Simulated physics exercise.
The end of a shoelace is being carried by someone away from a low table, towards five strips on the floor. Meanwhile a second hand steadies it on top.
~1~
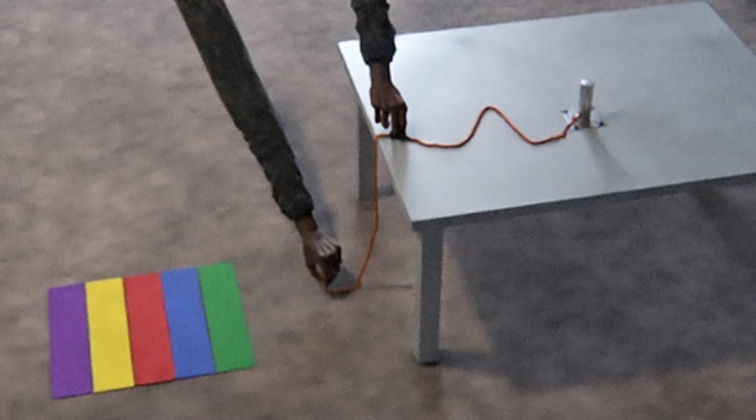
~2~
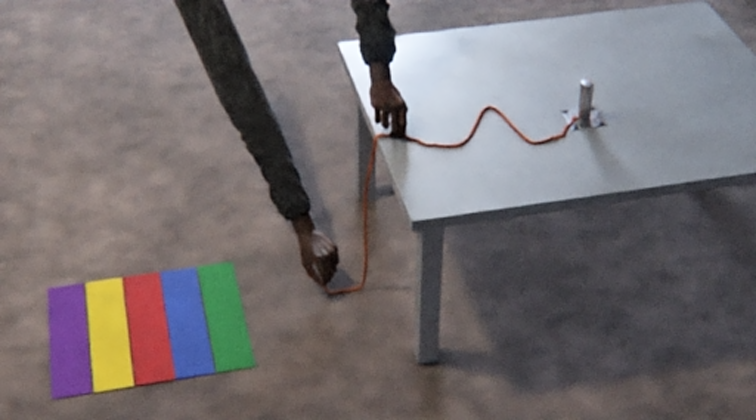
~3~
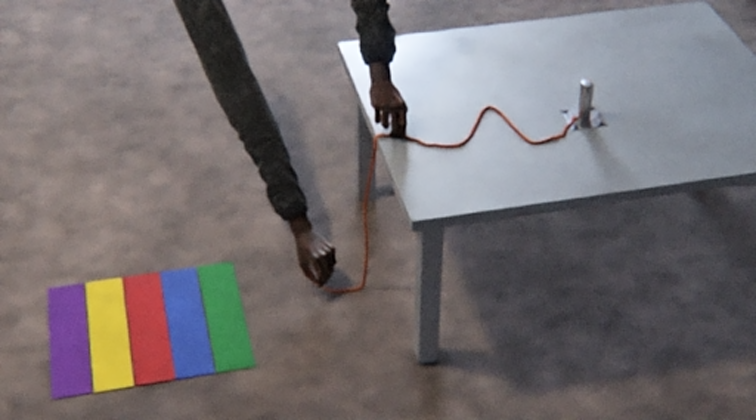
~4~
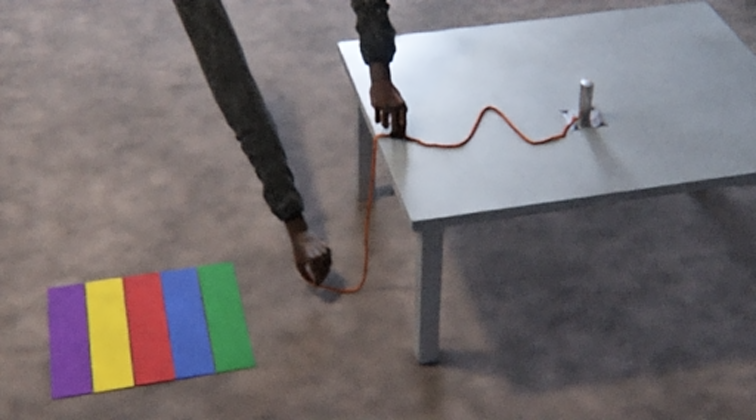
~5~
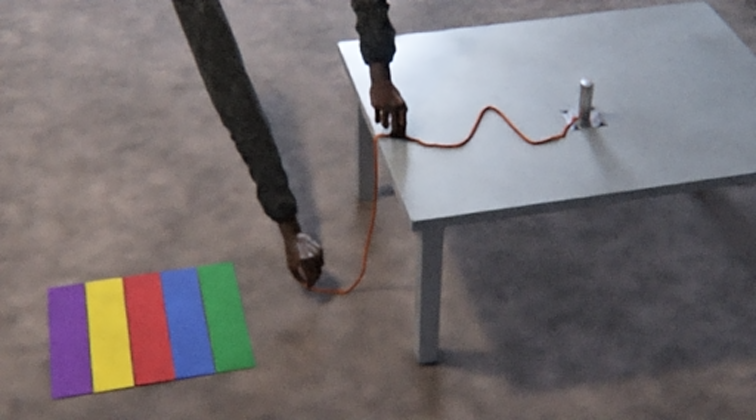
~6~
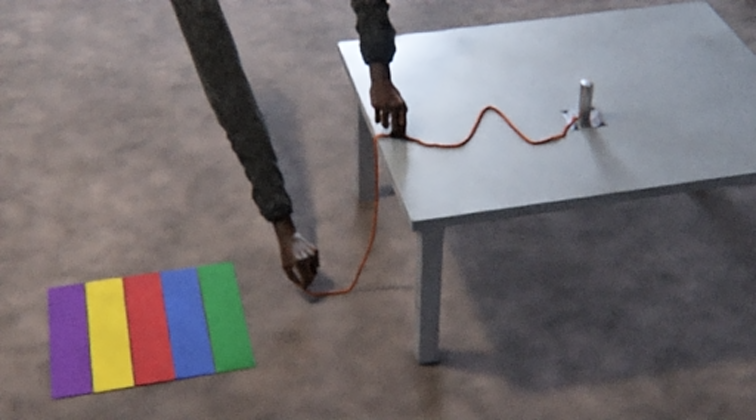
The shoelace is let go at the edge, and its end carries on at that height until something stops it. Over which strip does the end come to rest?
Over the purple strip.
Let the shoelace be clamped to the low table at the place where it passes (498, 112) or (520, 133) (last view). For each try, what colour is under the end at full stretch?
In order, red and yellow.
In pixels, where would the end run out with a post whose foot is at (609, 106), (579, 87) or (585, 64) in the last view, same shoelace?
Around (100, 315), (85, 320) and (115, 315).
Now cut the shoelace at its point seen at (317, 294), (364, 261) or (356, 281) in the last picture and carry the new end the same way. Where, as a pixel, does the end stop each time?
I'd expect it near (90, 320) on the first try, near (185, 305) on the second and near (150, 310) on the third.
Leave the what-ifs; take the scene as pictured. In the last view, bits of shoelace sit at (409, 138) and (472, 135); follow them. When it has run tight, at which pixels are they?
(308, 187) and (375, 145).
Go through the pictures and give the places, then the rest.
End (324, 283); green (232, 349); blue (192, 356); red (152, 362); yellow (112, 368); purple (71, 375), in the first picture.
End (321, 283); shoelace through (558, 136) (502, 115) (464, 142) (385, 136) (365, 205) (365, 273), in the second picture.
End (318, 284), in the third picture.
End (314, 284); shoelace through (558, 136) (502, 115) (464, 142) (385, 136) (370, 205) (365, 273), in the fourth picture.
End (306, 285), in the fifth picture.
End (301, 286); shoelace through (558, 136) (502, 115) (464, 142) (385, 136) (377, 204) (359, 272), in the sixth picture.
Soon after, end near (138, 311); over red.
Then, end near (90, 318); over yellow.
At full stretch, end near (62, 322); over purple. It gets as far as the purple strip.
